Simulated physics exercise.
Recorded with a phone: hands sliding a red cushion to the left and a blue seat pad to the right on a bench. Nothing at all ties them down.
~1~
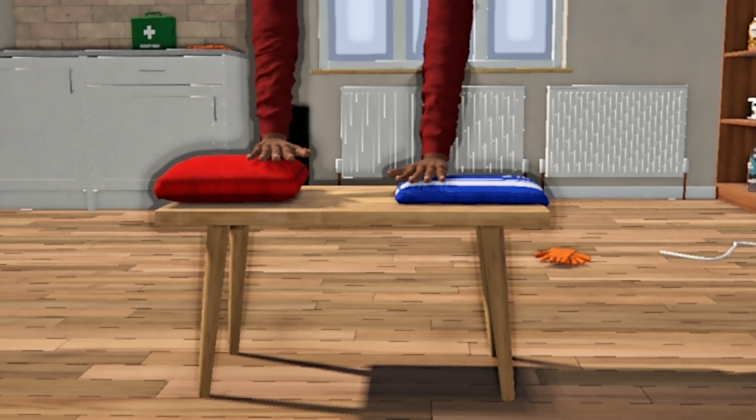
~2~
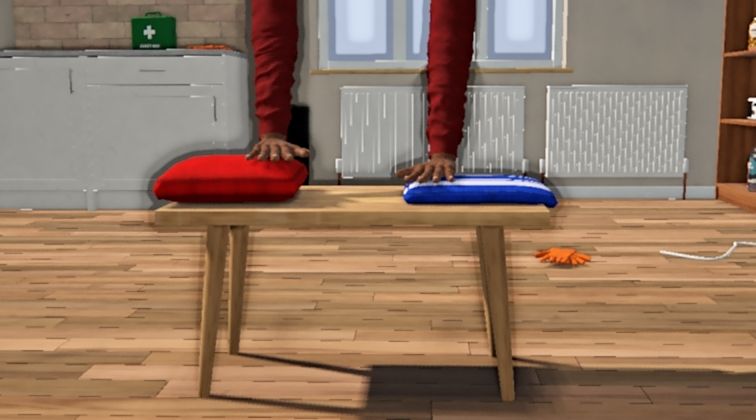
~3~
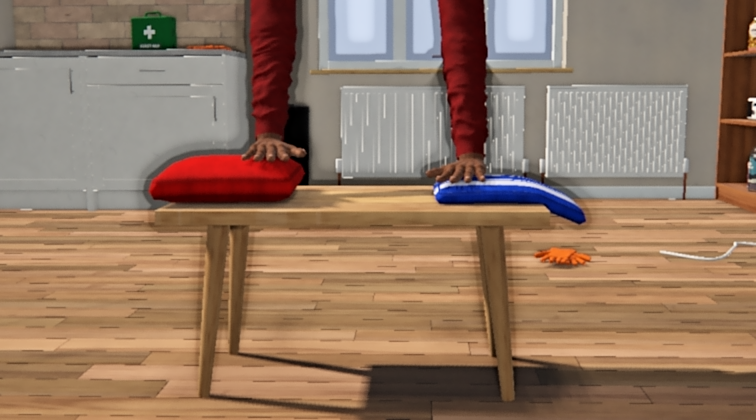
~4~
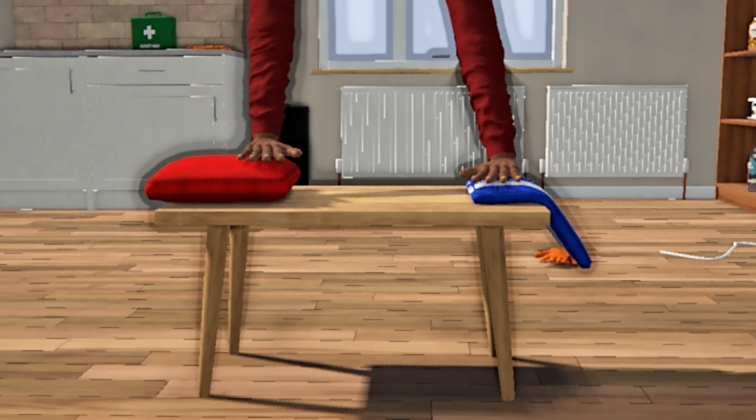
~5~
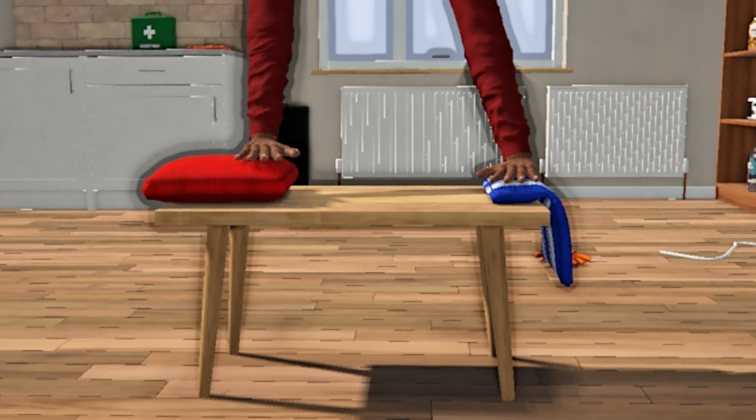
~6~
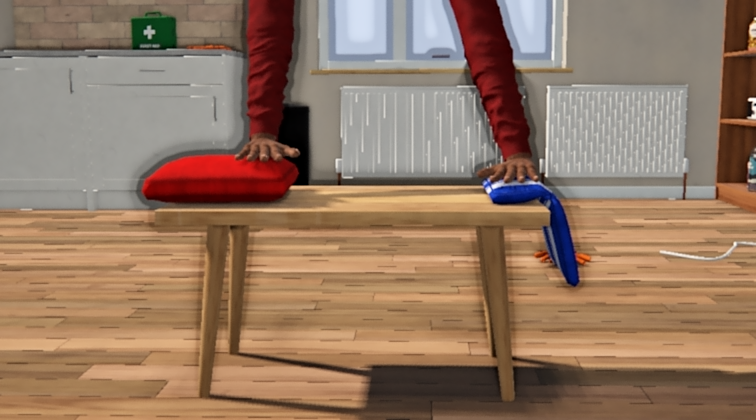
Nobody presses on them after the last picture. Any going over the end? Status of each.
As I see it, red cushion: Supported; blue seat pad: Off its support.
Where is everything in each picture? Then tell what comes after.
In the first frame, cushion tip (167, 186); seat pad tip (541, 195).
In the second frame, cushion tip (167, 186); seat pad tip (549, 196).
In the third frame, cushion tip (163, 186); seat pad tip (577, 212).
In the fourth frame, cushion tip (159, 186); seat pad tip (582, 258).
In the fifth frame, cushion tip (156, 186); seat pad tip (563, 275).
In the sixth frame, cushion tip (156, 186), a small part past the edge; seat pad tip (569, 275), well over half past the edge.
Then, 0.36 s later than the last view, cushion at rest; seat pad falling near (551, 255).
Then, 0.64 s later than the last view, cushion at rest; seat pad on the floor near (589, 337).
Finally, cushion at rest; seat pad on the floor near (600, 370). The red cushion holds its place and the blue seat pad slumps off the end.
